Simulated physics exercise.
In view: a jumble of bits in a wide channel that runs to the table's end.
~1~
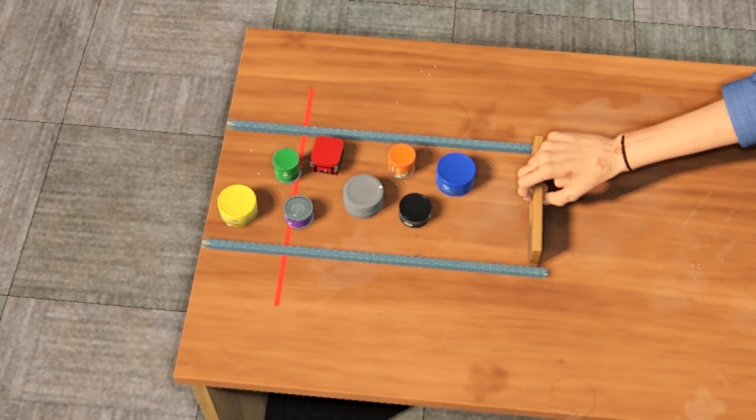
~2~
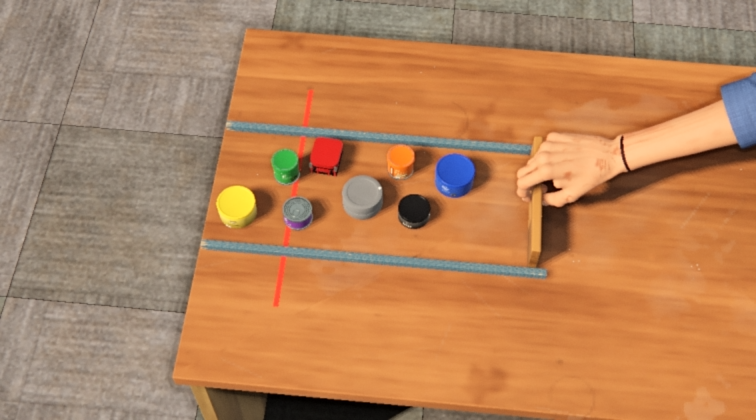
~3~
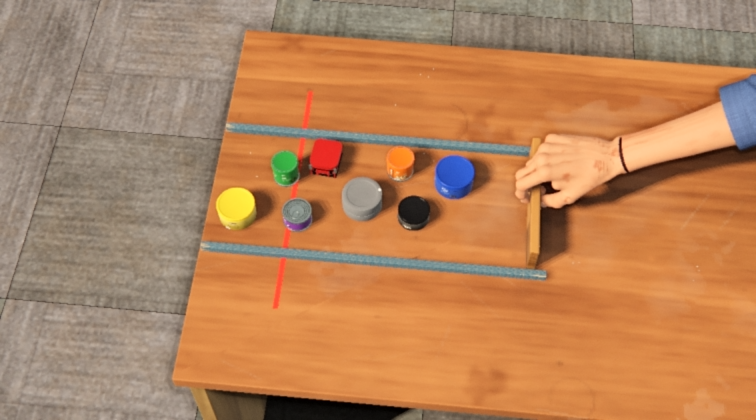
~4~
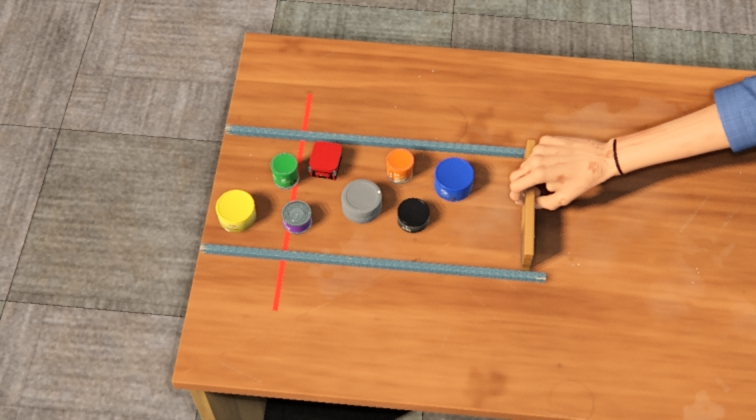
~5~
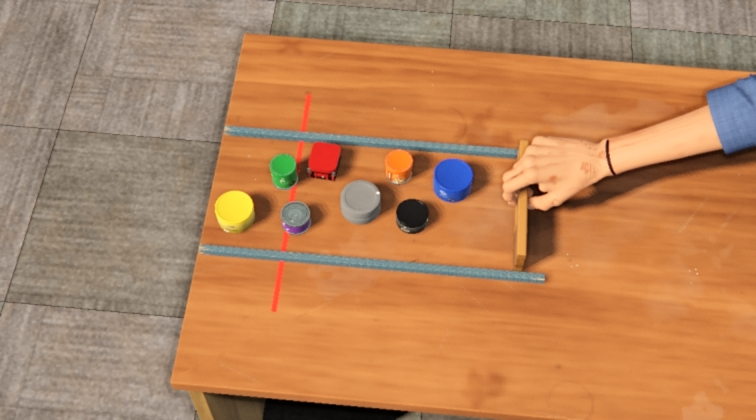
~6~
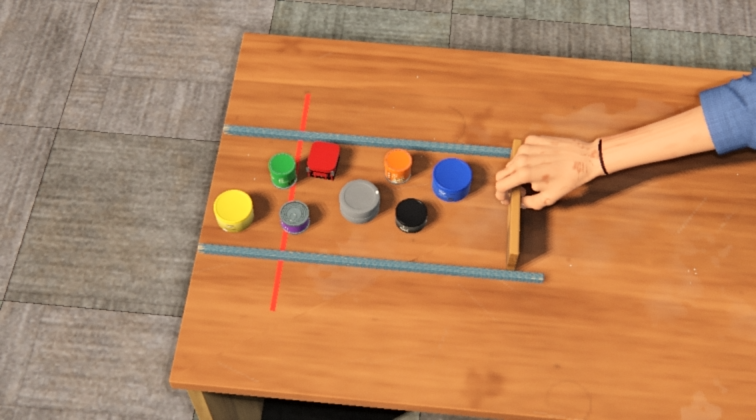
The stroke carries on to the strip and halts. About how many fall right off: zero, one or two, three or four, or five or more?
Here the number that fall off is zero.
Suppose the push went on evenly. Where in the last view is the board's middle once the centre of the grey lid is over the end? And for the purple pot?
About (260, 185), and (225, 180) for the other.
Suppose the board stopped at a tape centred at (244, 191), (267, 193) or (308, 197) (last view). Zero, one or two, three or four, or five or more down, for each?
The falls would be three or four; 1 or 2; none.
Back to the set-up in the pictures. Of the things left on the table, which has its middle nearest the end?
It is the yellow tub.
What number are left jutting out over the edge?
That would be 1.
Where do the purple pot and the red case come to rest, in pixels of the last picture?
About (263, 235), and the other about (254, 149).
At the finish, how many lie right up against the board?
It touches 3.
Early on, none off yet; yellow tub at rest near (234, 211); green tin at rest near (283, 171); purple pot at rest near (295, 218).
A while later, none off yet; yellow tub at rest near (234, 211); green tin travelled a little near (271, 167); purple pot travelled a little near (283, 225).
Finally, the number that fall off is zero.
